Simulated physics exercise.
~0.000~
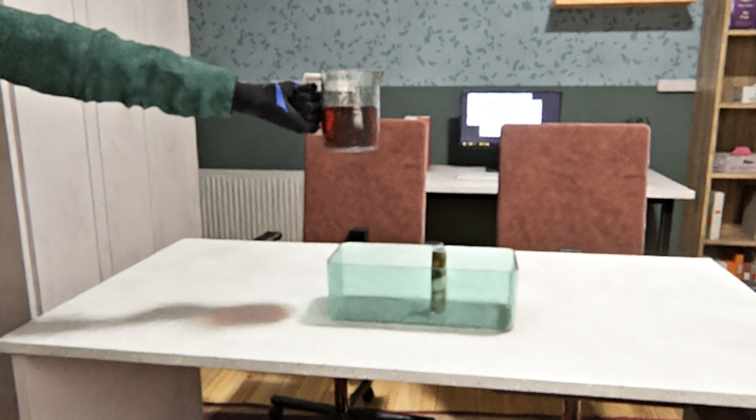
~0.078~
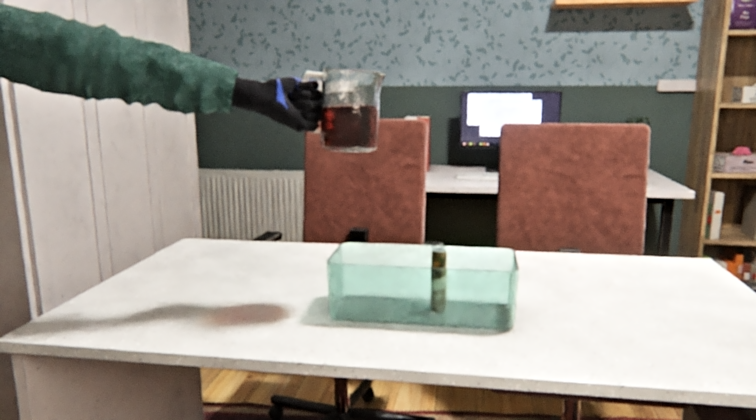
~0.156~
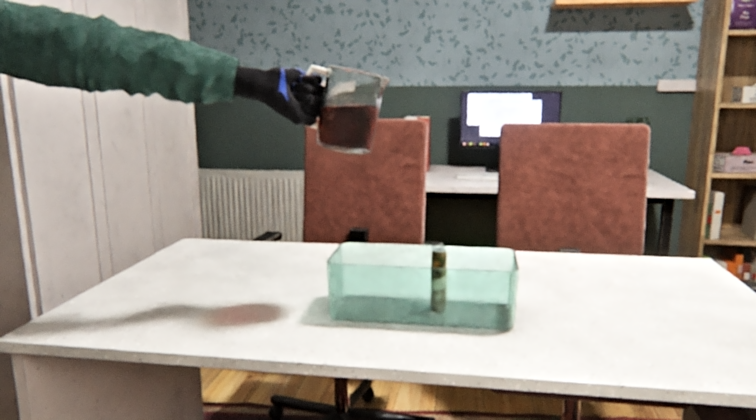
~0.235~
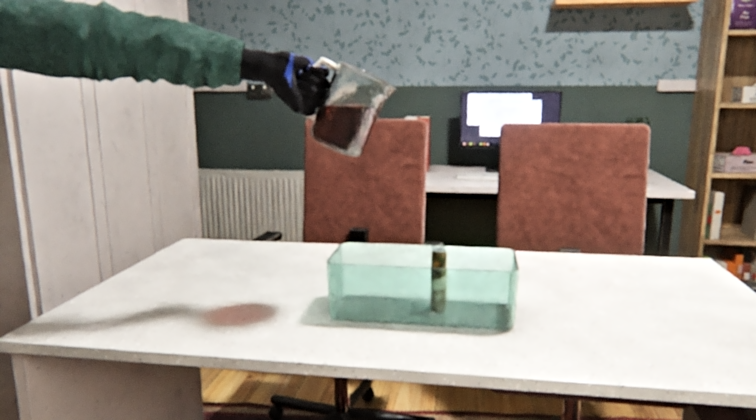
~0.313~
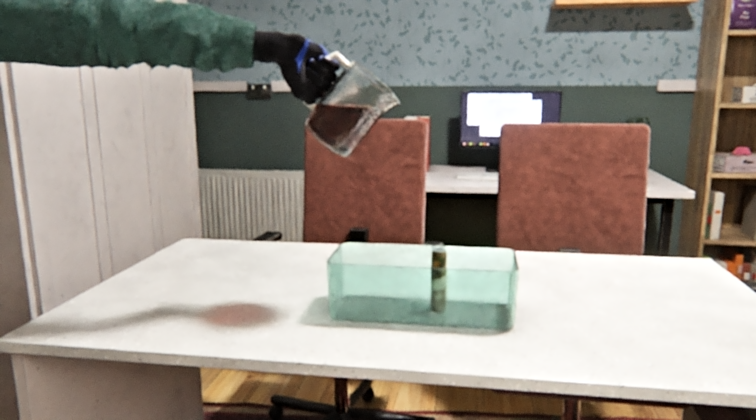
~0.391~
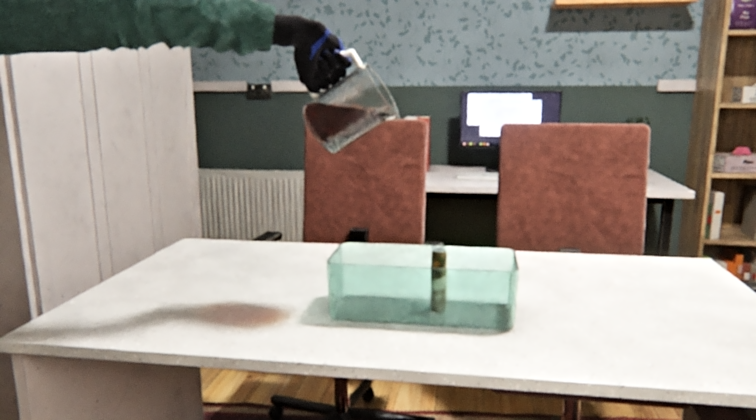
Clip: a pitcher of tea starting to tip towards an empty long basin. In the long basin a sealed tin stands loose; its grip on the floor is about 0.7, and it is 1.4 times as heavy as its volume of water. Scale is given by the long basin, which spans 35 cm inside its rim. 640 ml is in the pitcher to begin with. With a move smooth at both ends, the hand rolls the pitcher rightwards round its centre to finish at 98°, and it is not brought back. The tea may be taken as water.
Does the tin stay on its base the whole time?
Yes, it stays upright.
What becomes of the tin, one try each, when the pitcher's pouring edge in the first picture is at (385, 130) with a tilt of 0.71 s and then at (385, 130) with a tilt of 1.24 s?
In the first try it comes down; in the second it comes down.
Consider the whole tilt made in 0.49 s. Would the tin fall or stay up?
Then the tin does not tip.
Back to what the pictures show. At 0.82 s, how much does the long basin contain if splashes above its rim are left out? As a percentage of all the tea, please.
I'd put it at roughly 26 per cent.
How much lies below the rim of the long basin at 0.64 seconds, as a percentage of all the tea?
I reckon close to 0 percent of it.
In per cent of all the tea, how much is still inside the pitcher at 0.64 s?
Around 72 in a hundred.
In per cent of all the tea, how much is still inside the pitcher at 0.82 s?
Remaining share: Approx. 32 %.
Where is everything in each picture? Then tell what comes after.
It leans 0°; its right rim is at (384, 71); the tea meets the walls at (325, 107) and (377, 107); the long basin's rim runs from (334, 253) to (517, 261); the tin's top is at (439, 252), in the first picture.
It leans 3°; its right rim is at (386, 73); the tea meets the walls at (325, 107) and (377, 106), in the second picture.
It leans 11°; its right rim is at (391, 79); the tea meets the walls at (324, 108) and (378, 106), in the third picture.
It leans 24°; its right rim is at (397, 89); the tea meets the walls at (321, 108) and (380, 107), in the fourth picture.
It leans 40°; its right rim is at (400, 103); the tea meets the walls at (311, 113) and (383, 109), in the fifth picture.
It leans 57°; its right rim is at (400, 118); the tea meets the walls at (309, 103) and (391, 114), in the sixth picture.
Then, 0.64 s in, the tilt is 95° and 71 per cent is still to pour; the tin stands where it began.
Then, 0.82 s in, the tilt is 98° and 32 per cent is still to pour; the tin stands where it began.
Then, 1.00 s in, the tilt is 98° and 13 per cent is still to pour; the tin stands where it began.
Then, 1.21 s in, the tilt is 98° and 5 per cent is still to pour; the tin stands where it began.
Finally, the tin stands where it began.
